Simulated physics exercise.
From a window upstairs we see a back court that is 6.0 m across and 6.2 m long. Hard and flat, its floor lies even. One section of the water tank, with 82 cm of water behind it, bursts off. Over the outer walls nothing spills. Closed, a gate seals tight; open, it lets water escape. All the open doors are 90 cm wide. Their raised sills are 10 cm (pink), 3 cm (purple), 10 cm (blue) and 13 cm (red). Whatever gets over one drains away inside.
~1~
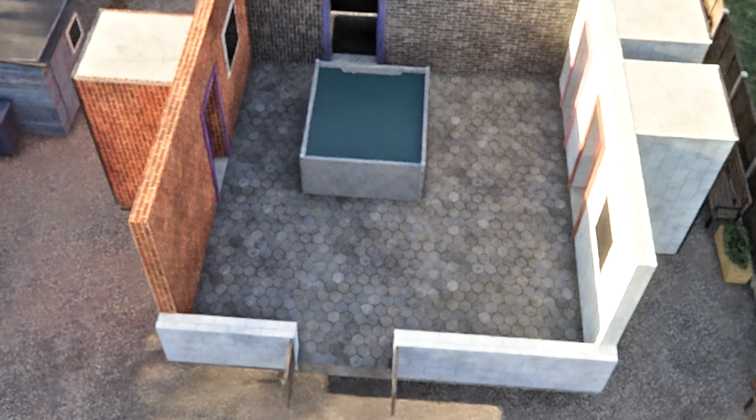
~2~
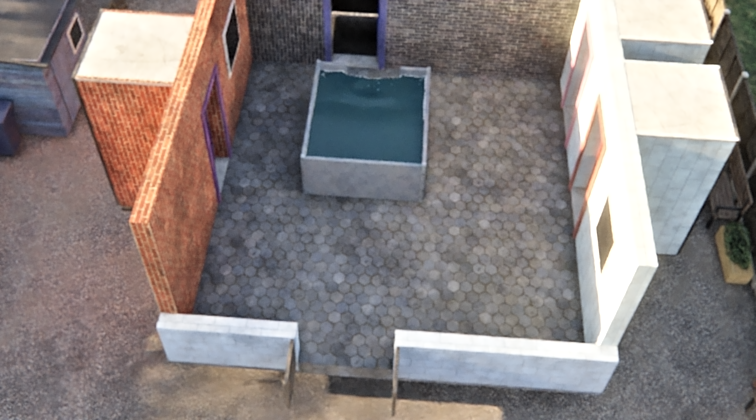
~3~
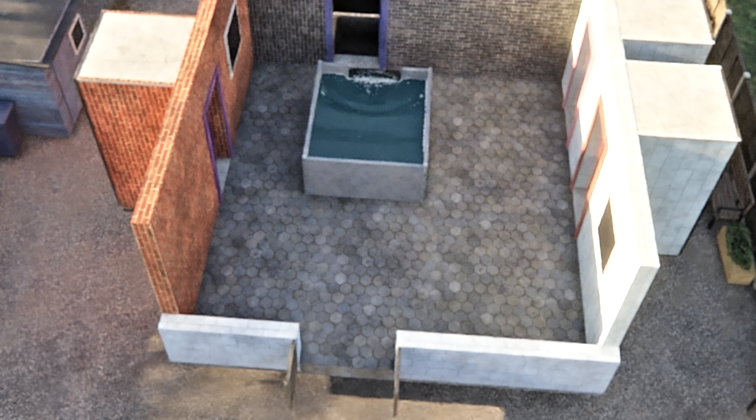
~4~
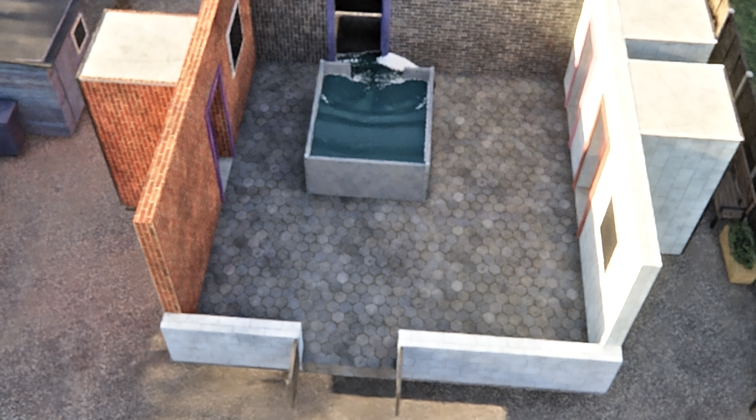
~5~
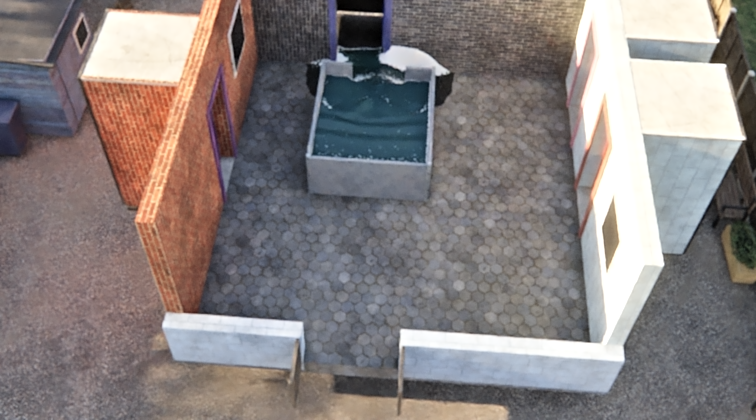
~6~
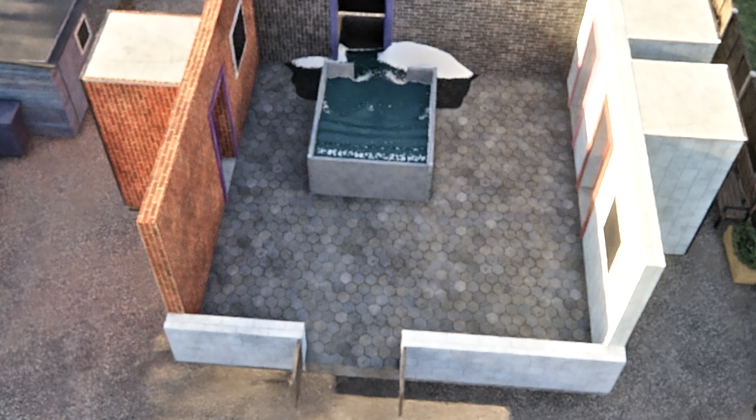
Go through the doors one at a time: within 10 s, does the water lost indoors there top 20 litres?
Pink door - yes, it does. Purple door - no, it does not. Blue door - yes, it does. Red door - no, it does not.
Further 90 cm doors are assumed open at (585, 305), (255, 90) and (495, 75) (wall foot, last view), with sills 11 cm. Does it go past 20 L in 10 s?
Result in order - not enough, more than that, not enough.
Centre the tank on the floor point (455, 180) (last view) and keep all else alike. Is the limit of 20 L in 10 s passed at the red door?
Red: Within limit.
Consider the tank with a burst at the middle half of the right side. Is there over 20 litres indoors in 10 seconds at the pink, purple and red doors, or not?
Against that limit: Pink over, purple over, red past it.
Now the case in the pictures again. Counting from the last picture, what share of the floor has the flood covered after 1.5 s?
Close to 30 in a hundred parts are wet.
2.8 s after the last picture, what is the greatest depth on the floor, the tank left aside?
About 35 cm at most.
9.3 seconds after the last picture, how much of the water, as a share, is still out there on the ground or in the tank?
Remaining: Roughly 62 %.
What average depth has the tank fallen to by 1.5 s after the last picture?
About 46 cm.
Then, 0.7 s after the last picture water covers 20 % of the floor and is deepest (56 cm) near (390, 70); pink door not reached, purple door not reached, blue door 44 cm at the sill, 306 L in, red door not reached.
Then, 1.5 s after the last picture water covers 30 % of the floor and is deepest (44 cm) near (389, 76); pink door 20 cm at the sill, 23 L in, purple door not reached, blue door 38 cm at the sill, 562 L in, red door not reached.
Then, 2.8 s after the last picture water covers 50 % of the floor and is deepest (35 cm) near (390, 70); pink door 17 cm at the sill, 73 L in, purple door 4 cm at the sill, 0 L in, blue door 30 cm at the sill, 784 L in, red door 8 cm at the sill, 0 L in.
Then, 5.3 s after the last picture water covers 85 % of the floor and is deepest (22 cm) near (380, 69); pink door 12 cm at the sill, 101 L in, purple door 3 cm at the sill, 0 L in, blue door 20 cm at the sill, 1001 L in, red door 5 cm at the sill, 0 L in.
Then, 9.3 s after the last picture water covers 95 % of the floor and is deepest (14 cm) near (371, 68); pink door 7 cm at the sill, 104 L in, purple door 3 cm at the sill, 1 L in, blue door 12 cm at the sill, 1085 L in, red door 4 cm at the sill, 0 L in.
